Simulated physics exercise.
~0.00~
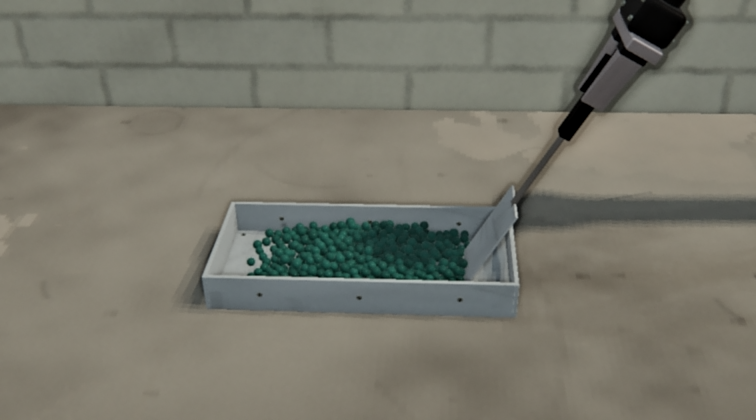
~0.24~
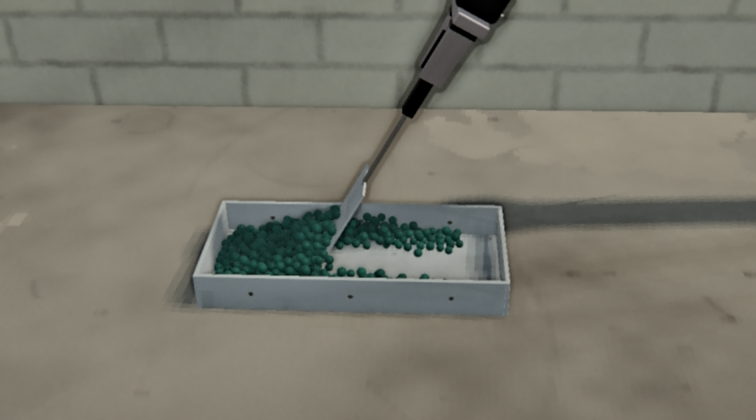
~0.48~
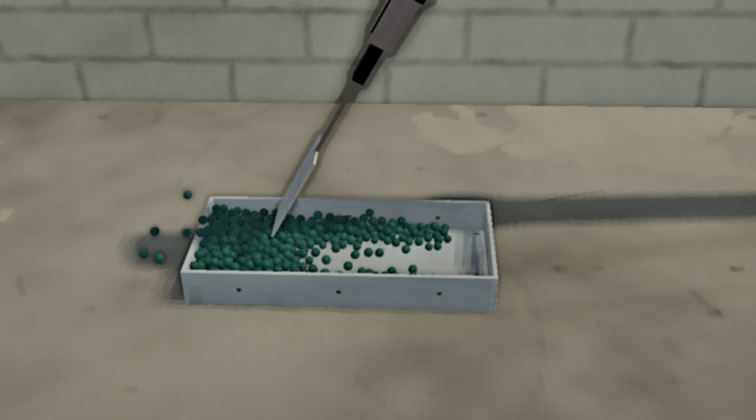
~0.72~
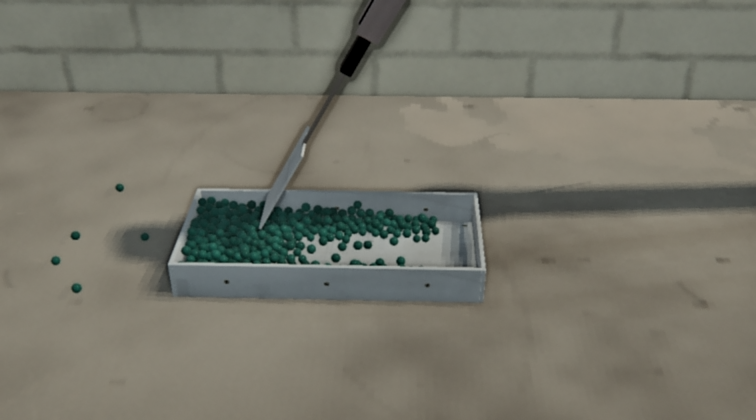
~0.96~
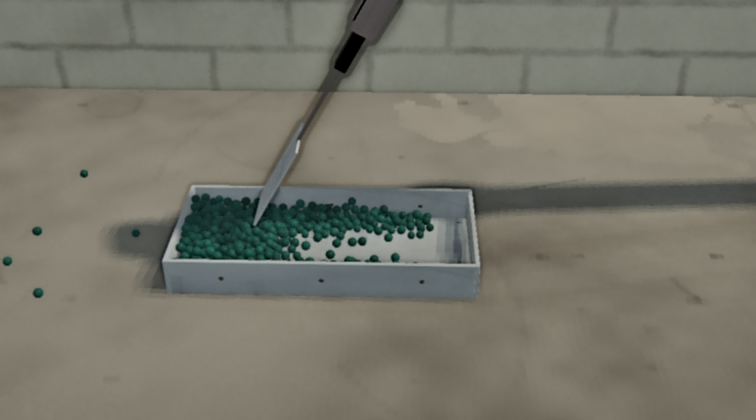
On a table, a blade pushes green beads left in a tray, spilling a few outside.
